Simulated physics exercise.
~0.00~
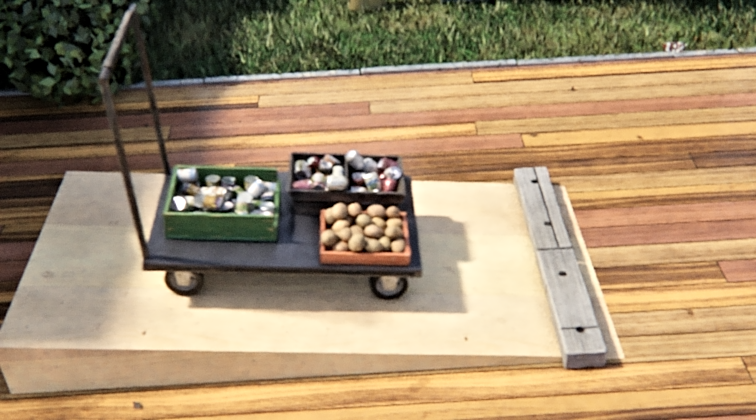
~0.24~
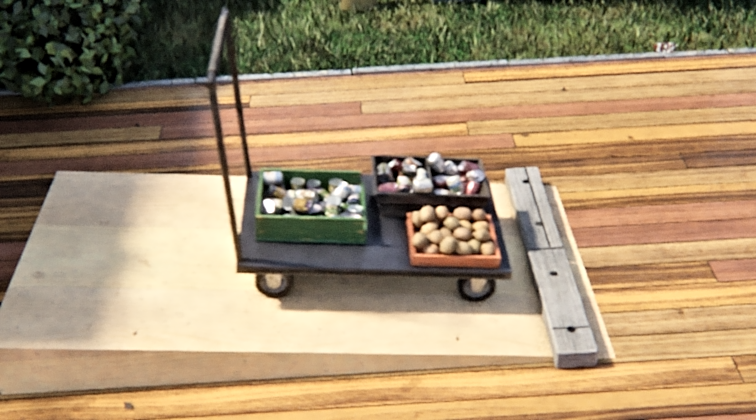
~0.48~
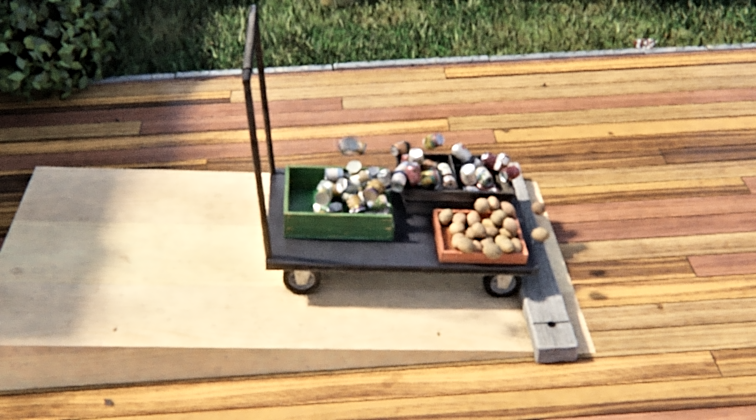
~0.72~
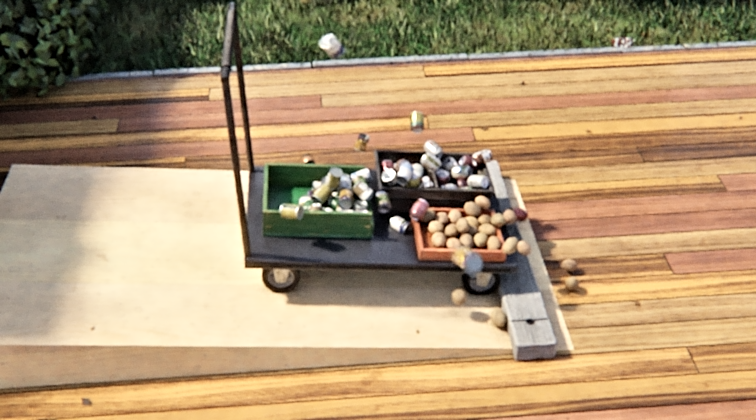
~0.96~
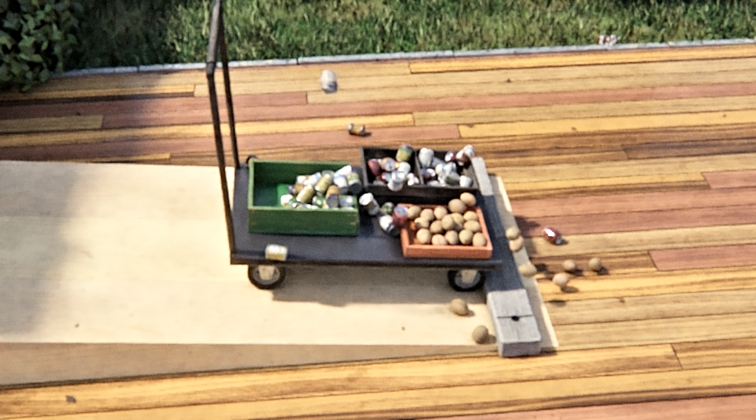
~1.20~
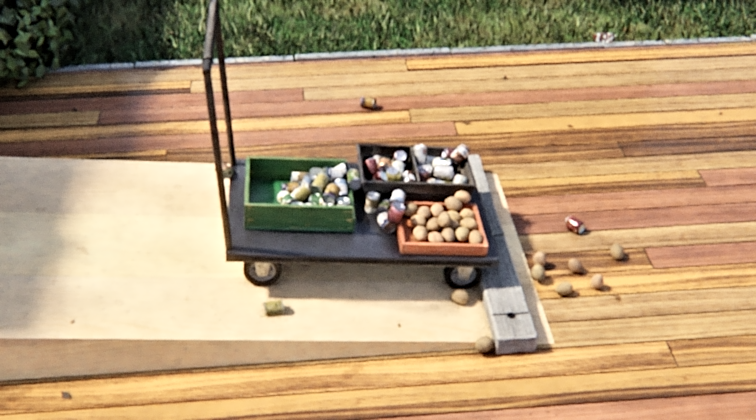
A dark flat cart with a tall handle at its left end carries three open boxes down a pale ramp on a plank deck, seen from above and to the side, with grass and a bush behind. A green box of small cans sits on the left, a black one of cans at the back right, and an orange one of round brown objects in front. The cart rolls right until it meets a grey raised sill and stops abruptly. Cans and brown balls fly up and forward, some scattering over the deck. The cart ends upright against the sill, its boxes still partly full.
